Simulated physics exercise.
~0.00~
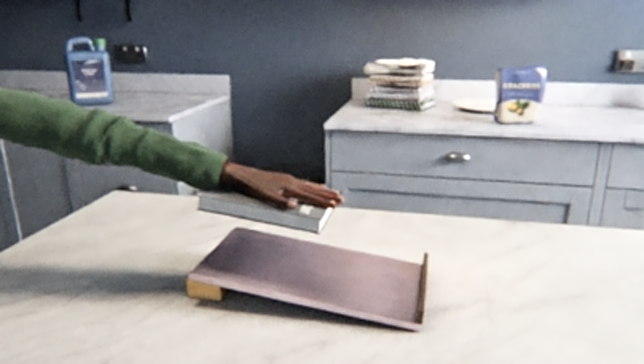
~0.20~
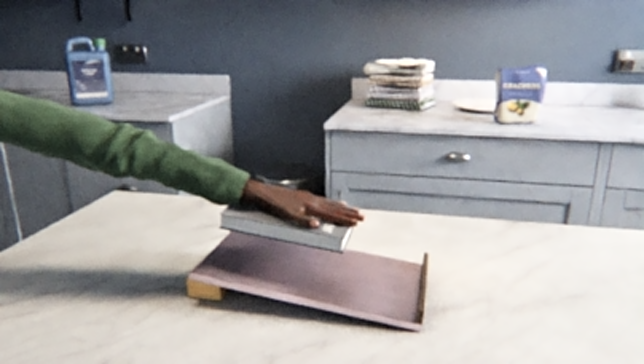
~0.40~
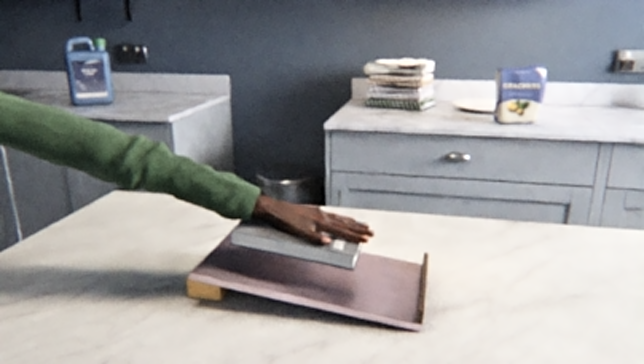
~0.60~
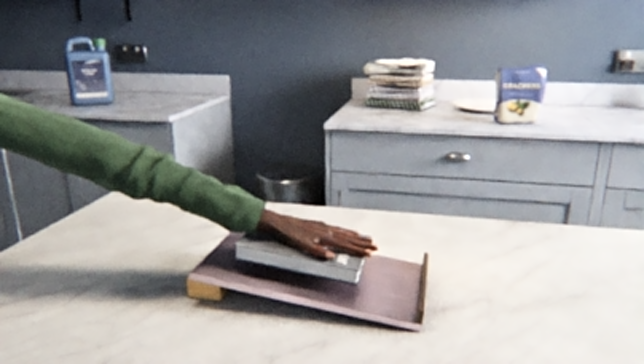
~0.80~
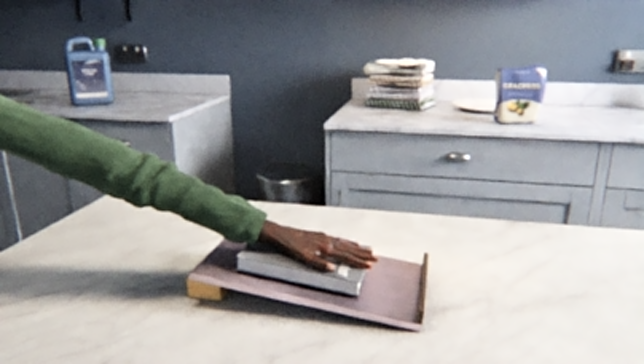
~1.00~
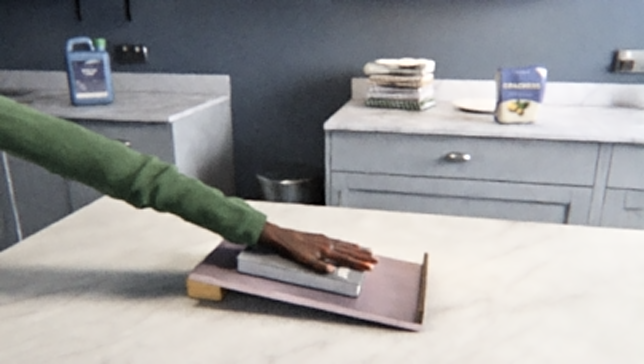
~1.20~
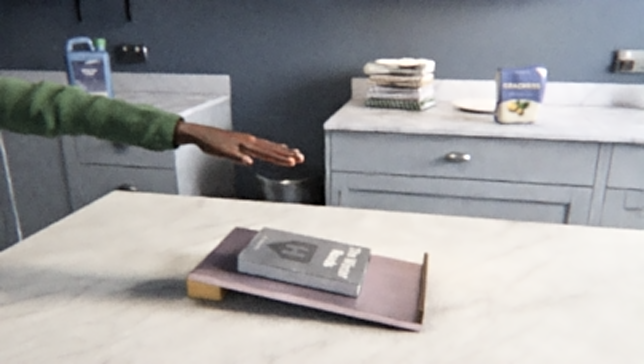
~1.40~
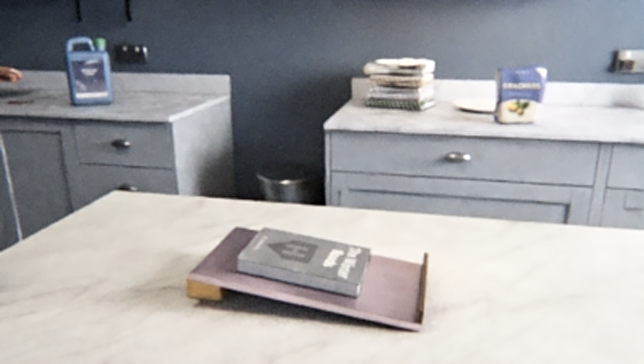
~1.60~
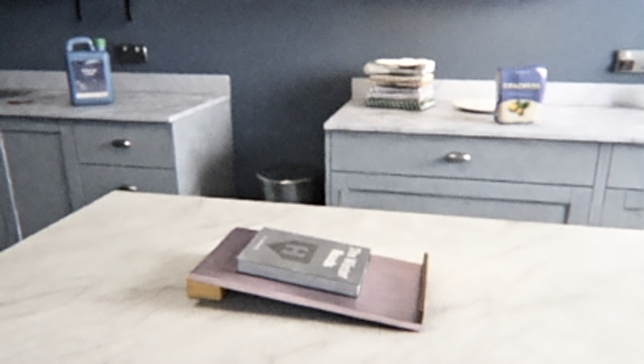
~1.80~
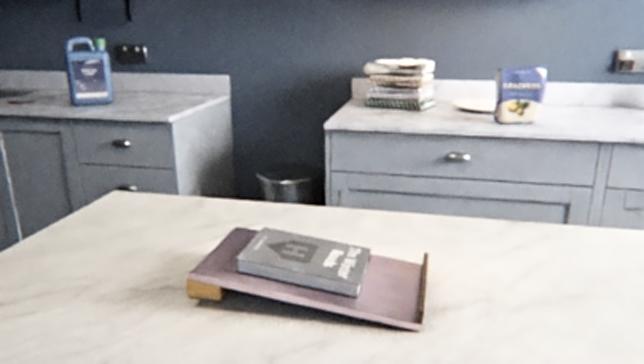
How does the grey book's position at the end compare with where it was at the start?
At the start the grey book is held under the hand, above the sloping board. By the end it is lower and a little further right, lying on the board by itself.
